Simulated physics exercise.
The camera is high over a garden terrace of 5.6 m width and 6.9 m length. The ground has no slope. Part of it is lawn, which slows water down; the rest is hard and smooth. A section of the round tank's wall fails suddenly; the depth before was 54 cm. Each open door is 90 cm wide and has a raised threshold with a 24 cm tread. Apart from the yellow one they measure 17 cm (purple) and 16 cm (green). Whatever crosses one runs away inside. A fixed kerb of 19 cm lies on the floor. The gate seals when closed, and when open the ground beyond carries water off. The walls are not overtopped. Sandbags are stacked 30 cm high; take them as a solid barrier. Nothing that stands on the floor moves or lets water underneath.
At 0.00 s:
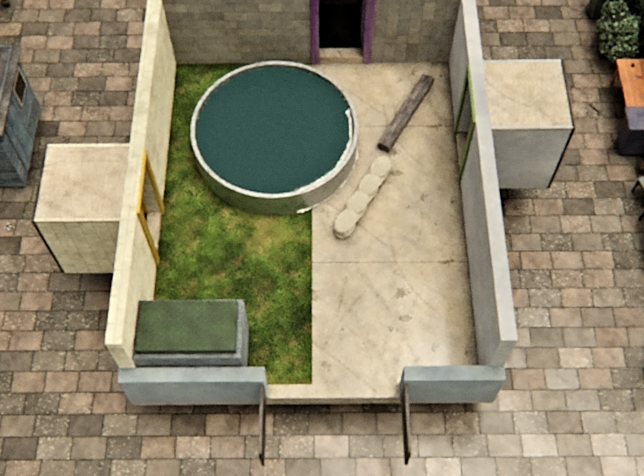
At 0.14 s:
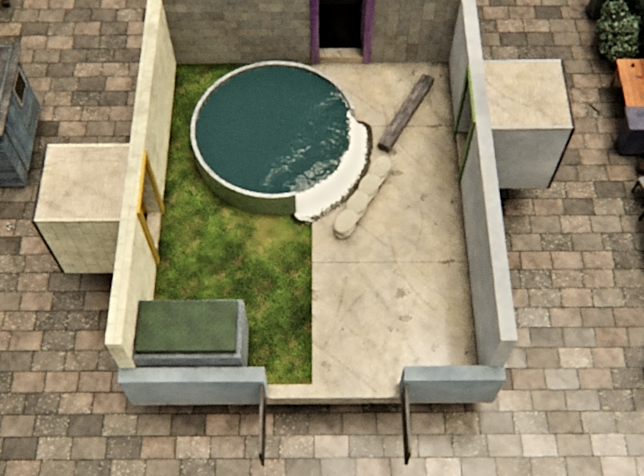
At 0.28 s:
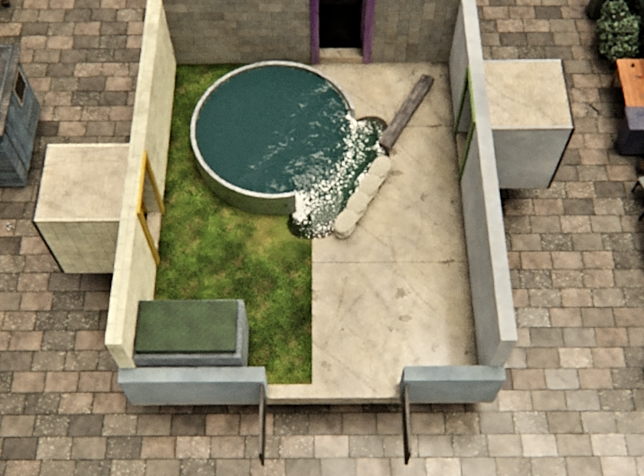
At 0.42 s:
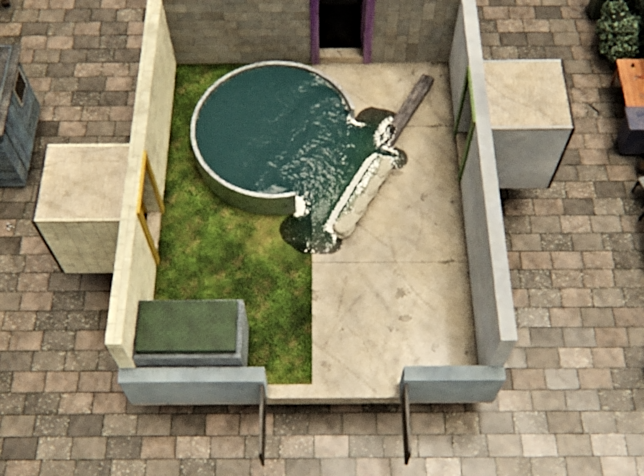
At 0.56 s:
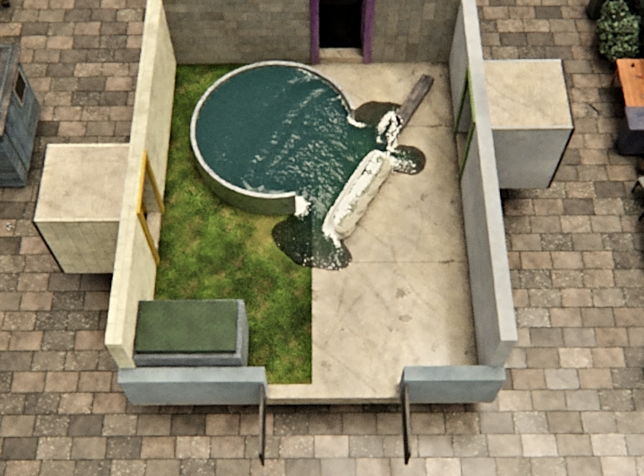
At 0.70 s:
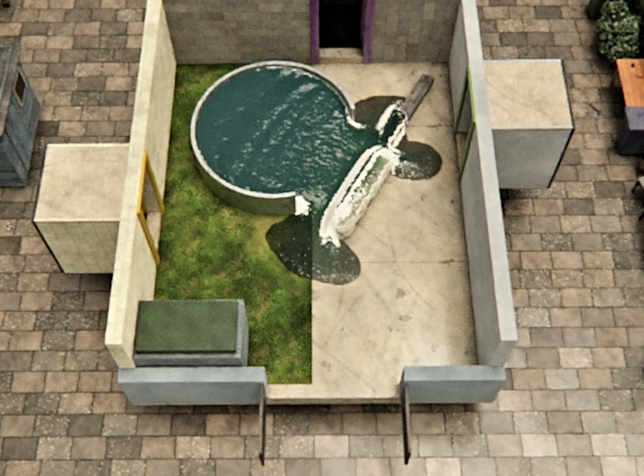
At first, a round tank of dark water stands still on a walled terrace, half lawn and half paving. Its lower right wall gives way and foaming water pours out, striking the pale sandbags and dark beam, then passing around them and spreading in dark pools over paving and grass.
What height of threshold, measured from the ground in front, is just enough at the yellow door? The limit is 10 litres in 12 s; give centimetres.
At least 7 cm or so.
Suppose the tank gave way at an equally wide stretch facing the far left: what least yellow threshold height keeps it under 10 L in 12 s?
Some 8.0 cm.
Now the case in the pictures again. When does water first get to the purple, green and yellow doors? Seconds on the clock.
Purple 1.6 s, green 0.9 s, yellow 4.0 s.
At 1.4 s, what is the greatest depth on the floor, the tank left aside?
Roughly 45 cm.
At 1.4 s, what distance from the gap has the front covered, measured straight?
Roughly 3.6 m.
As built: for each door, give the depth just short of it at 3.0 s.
Depths in cm: Purple 11, green 18, yellow 0.
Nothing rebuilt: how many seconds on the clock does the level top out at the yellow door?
Around 9.0 s.
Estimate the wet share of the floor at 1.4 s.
About 40 per cent.
After 1.4 s water covers 40 % of the floor, deepest (45 cm) near (356, 191); it has not reached the yellow door.
After 3.0 s water covers 75 % of the floor, deepest (32 cm) near (449, 64); it has not reached the yellow door.
After 12.0 s water covers 95 % of the floor, deepest (11 cm) near (337, 216); 9 cm at the yellow door, 0 litres in over its 13 cm threshold.
At the yellow door as built, the water arrived by 4.2 s and peaked near 11 cm at 9.2 s.
Run again over the same 12 s with other heights there, 15 litres in over 6.5 cm, 5 litres over 8 cm. The limit of 10 litres is kept from about 7 cm up.
